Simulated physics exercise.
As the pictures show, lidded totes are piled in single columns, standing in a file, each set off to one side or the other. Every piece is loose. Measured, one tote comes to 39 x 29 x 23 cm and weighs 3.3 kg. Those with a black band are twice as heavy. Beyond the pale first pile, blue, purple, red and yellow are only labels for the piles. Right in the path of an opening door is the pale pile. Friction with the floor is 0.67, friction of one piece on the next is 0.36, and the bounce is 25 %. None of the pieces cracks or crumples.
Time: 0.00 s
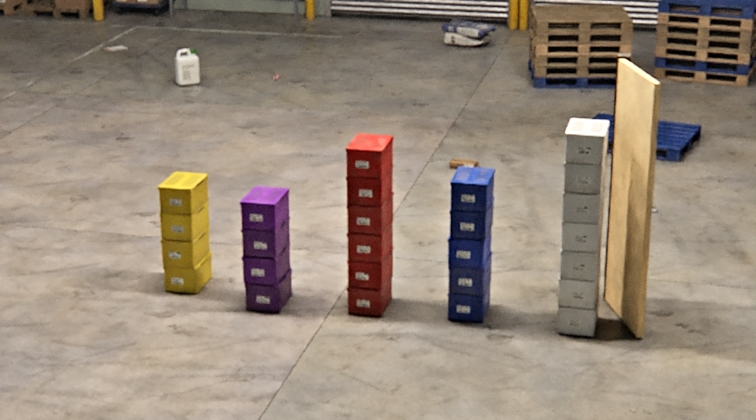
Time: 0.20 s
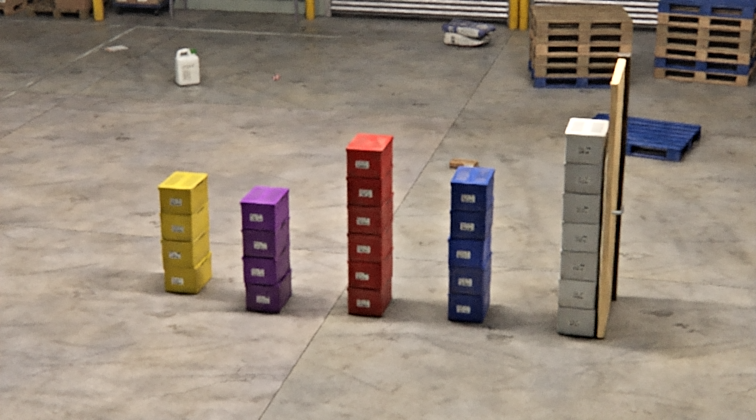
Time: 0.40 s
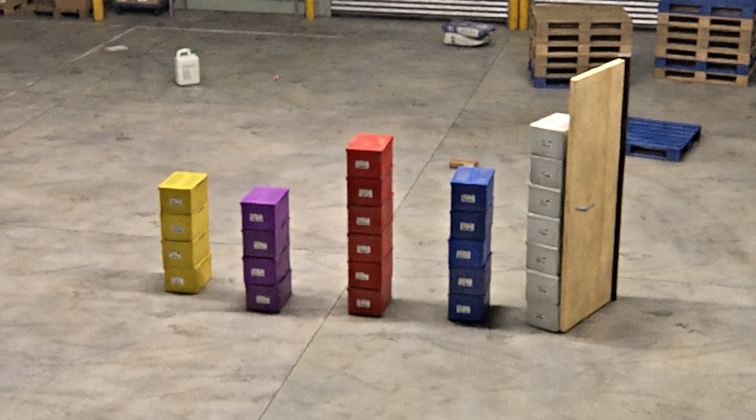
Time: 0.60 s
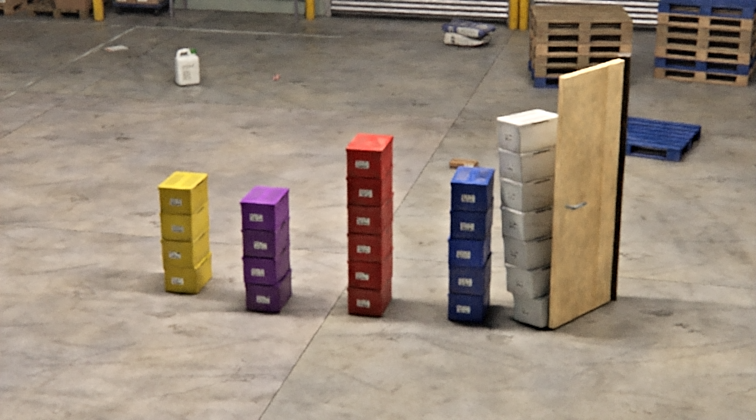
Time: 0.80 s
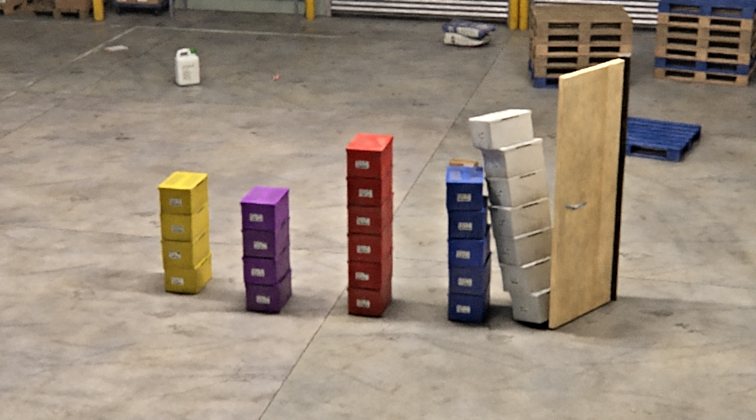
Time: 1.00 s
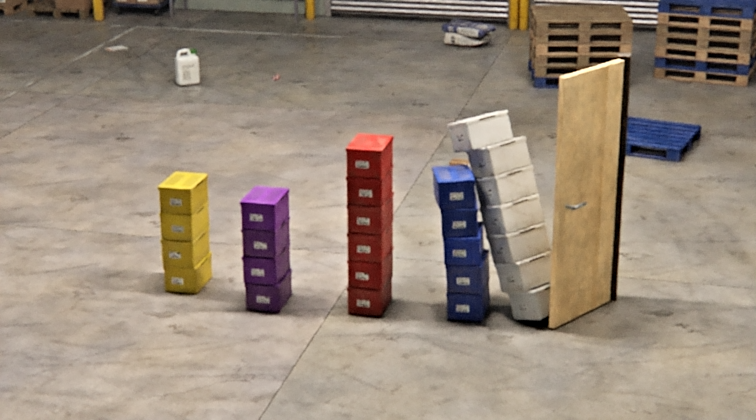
Opening door pushing a pale column of stacked totes leftward until it leans against the blue stack, shifting its upper totes.
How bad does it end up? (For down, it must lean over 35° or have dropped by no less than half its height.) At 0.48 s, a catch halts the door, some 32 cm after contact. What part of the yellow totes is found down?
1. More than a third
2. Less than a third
The answer is 1.
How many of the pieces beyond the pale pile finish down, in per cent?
About 90 per cent.
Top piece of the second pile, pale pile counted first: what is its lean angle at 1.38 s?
Tilt: Near 20 degrees.
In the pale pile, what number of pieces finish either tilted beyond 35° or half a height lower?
The total comes to 6.
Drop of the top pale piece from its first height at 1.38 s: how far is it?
Roughly 40 cm.
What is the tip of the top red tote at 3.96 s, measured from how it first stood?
I'd put it at roughly 100 degrees away from its starting angle.
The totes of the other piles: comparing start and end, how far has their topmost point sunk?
65 cm.
After 1.38 s, 6 of the pale pile down; none of the 4 yellow totes down (0 of 19 in all colours); top yellow tote unmoved; top blue tote leaning 17°.
After 2.00 s, 6 of the pale pile down; none of the 4 yellow totes down (0 of 19 in all colours); top yellow tote unmoved; top blue tote leaning 29°, 11 cm lower.
After 3.00 s, 6 of the pale pile down; none of the 4 yellow totes down (11 of 19 in all colours); top yellow tote unmoved; top blue tote leaning 42°, 49 cm lower.
After 3.96 s, 6 of the pale pile down; 3 of the 4 yellow totes down (17 of 19 in all colours); top yellow tote upside down; top red tote on its side.
At rest (5.3 s), 6 of the pale pile down; 3 of the 4 yellow totes down (17 of 19 in all colours); top yellow tote on its side; top purple tote on its side. That is 75 per cent. As the last picture would show them, middles, top purple tote near (92, 303).
